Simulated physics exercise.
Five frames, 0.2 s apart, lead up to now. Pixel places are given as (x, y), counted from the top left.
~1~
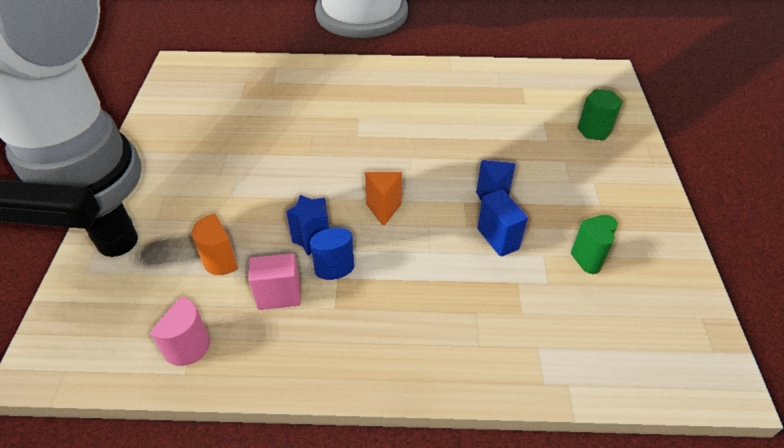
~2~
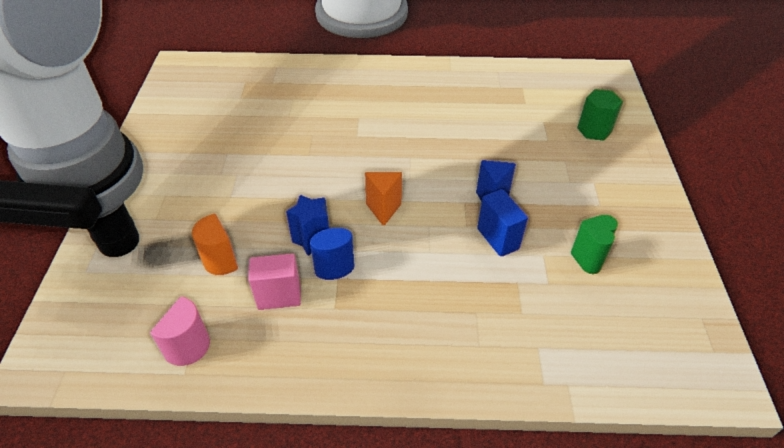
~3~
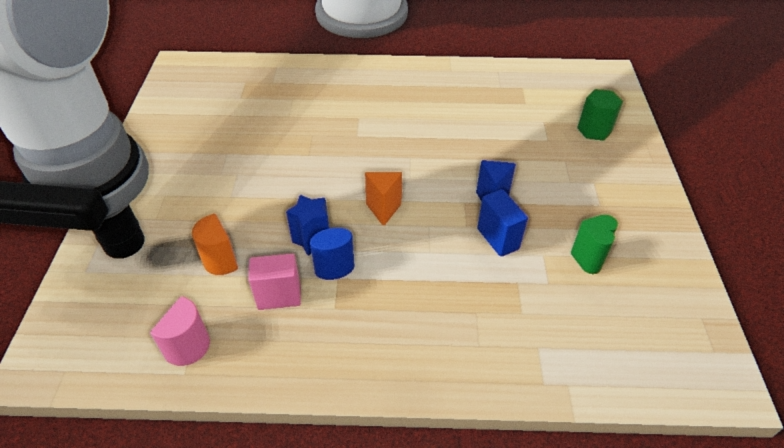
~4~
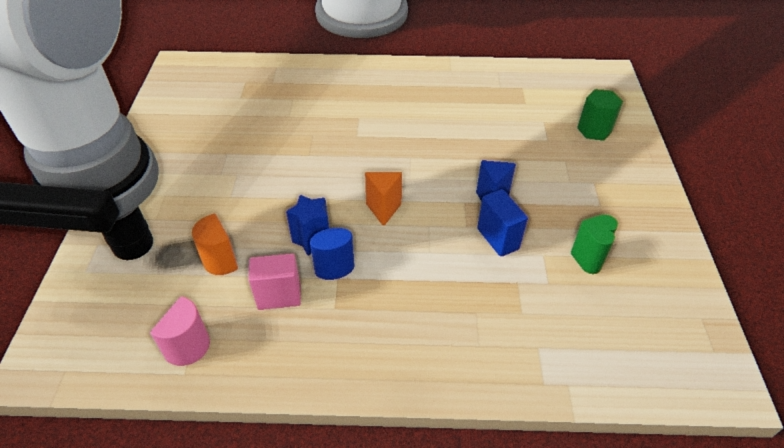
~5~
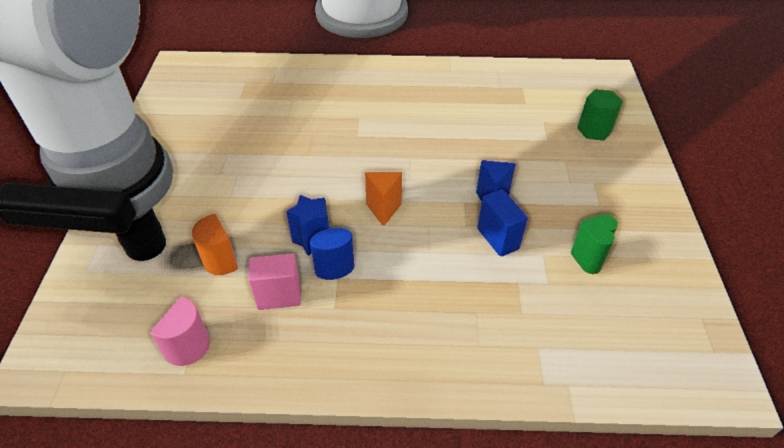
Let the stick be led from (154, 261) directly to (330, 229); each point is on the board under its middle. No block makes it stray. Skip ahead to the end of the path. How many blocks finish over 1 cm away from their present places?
That's two.
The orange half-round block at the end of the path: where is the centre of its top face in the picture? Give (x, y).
My estimate: (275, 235).
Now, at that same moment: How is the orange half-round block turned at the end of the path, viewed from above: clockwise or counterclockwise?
Answer: With the clock.
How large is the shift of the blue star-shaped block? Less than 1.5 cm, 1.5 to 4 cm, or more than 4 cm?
It is going to finish beyond 4 cm from where it is now.
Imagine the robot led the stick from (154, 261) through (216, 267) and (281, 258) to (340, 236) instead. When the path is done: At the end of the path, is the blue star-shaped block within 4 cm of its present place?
It seems not.
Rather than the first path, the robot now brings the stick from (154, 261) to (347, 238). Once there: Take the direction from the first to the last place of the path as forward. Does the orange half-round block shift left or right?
Moves right.
The first path, step by step. One third of the way, stick at (211, 236); orange half-round block at (237, 232), turned 30° clockwise.
Two thirds of the way, stick at (271, 225); orange half-round block at (274, 236).
At the end, stick at (328, 214); orange half-round block at (275, 235), turned 130° clockwise; blue star-shaped block at (367, 203), turned 20° clockwise; blue oval still.
